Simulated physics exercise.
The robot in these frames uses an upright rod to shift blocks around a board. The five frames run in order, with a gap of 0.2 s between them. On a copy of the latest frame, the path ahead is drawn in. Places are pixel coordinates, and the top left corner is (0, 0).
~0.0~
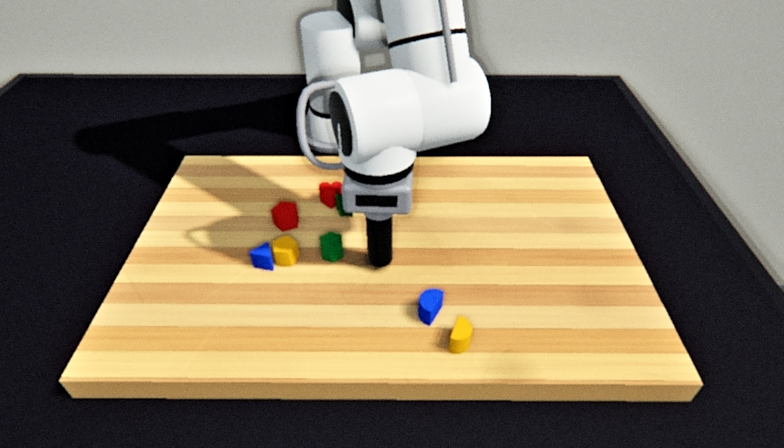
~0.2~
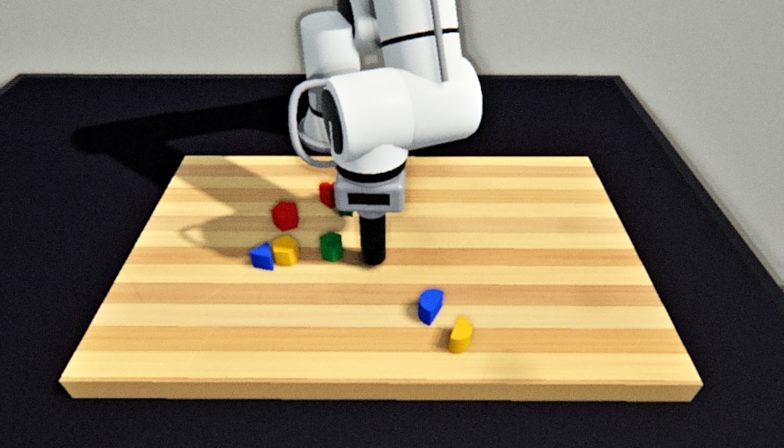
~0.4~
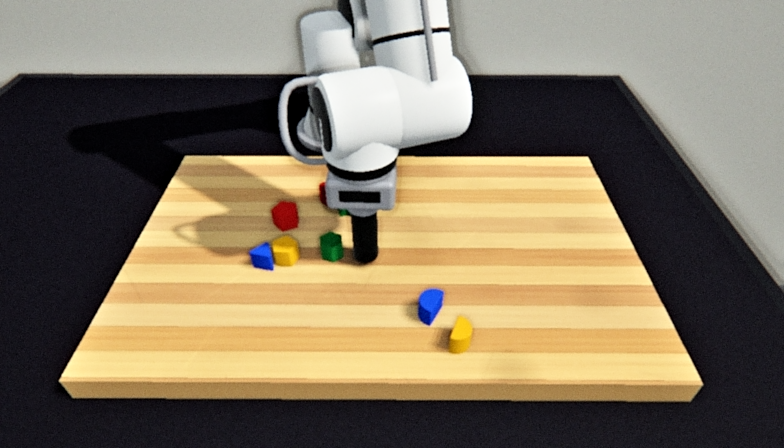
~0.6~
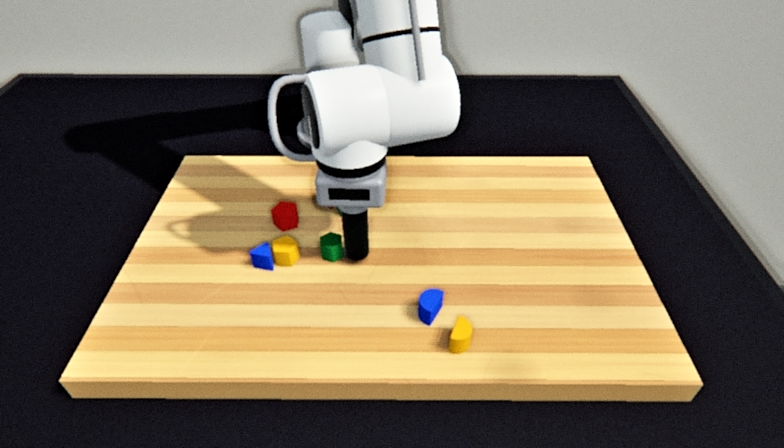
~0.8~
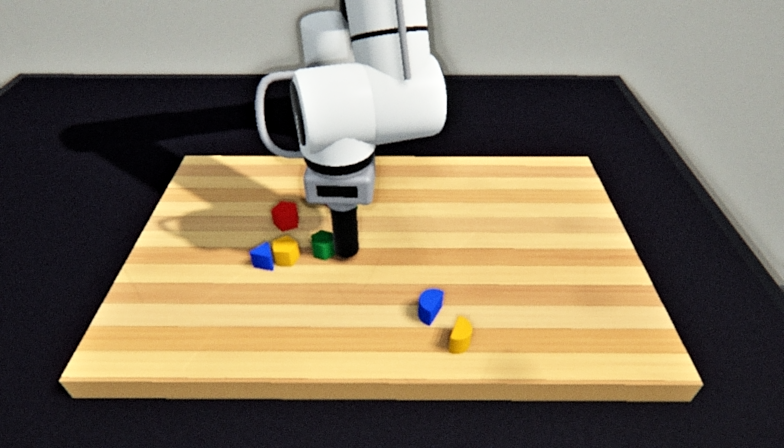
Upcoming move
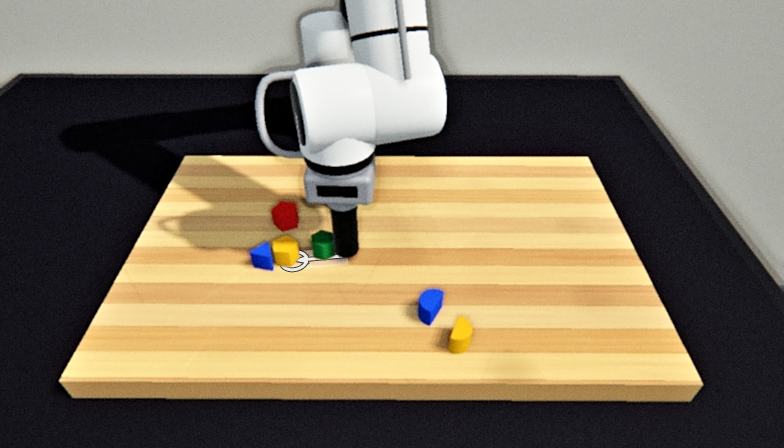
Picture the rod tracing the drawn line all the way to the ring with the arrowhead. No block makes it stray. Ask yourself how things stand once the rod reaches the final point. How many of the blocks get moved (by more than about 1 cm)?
Three or more will move.
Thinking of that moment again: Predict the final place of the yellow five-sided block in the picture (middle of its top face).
The middle of its upper face will lie at (266, 246).
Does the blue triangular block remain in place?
No - that is not the case.
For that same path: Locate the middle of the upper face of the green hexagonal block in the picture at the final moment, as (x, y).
Around pixel (293, 229).
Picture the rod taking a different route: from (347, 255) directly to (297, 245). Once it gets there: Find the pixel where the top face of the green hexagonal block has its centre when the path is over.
Somewhere near (276, 223).
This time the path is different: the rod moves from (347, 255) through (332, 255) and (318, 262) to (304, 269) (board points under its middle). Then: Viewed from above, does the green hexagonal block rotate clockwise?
I believe so.
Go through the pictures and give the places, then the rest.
The first frame shows lower end of the rod (380, 259), tops of blocks, blue triangular block (262, 250), yellow five-sided block (284, 244), red five-sided block (285, 208), green hexagonal block (331, 239).
The second frame shows rod (374, 258), blocks as before.
The third frame shows rod (366, 256), blocks as before.
The fourth frame shows rod (357, 253), blocks as before.
The fifth frame shows rod (347, 250), blue triangular block (262, 250), yellow five-sided block (284, 244), red five-sided block (285, 208), green hexagonal block (322, 237).
The drawn path runs straight from (347, 255) to (294, 261).
What follows on the original path. Halfway along, rod (319, 253); green hexagonal block (302, 233), turned 55° clockwise.
At the end, rod (293, 256); blue triangular block (248, 253); yellow five-sided block (266, 246); red five-sided block not moved; green hexagonal block (293, 229), turned 90° clockwise.
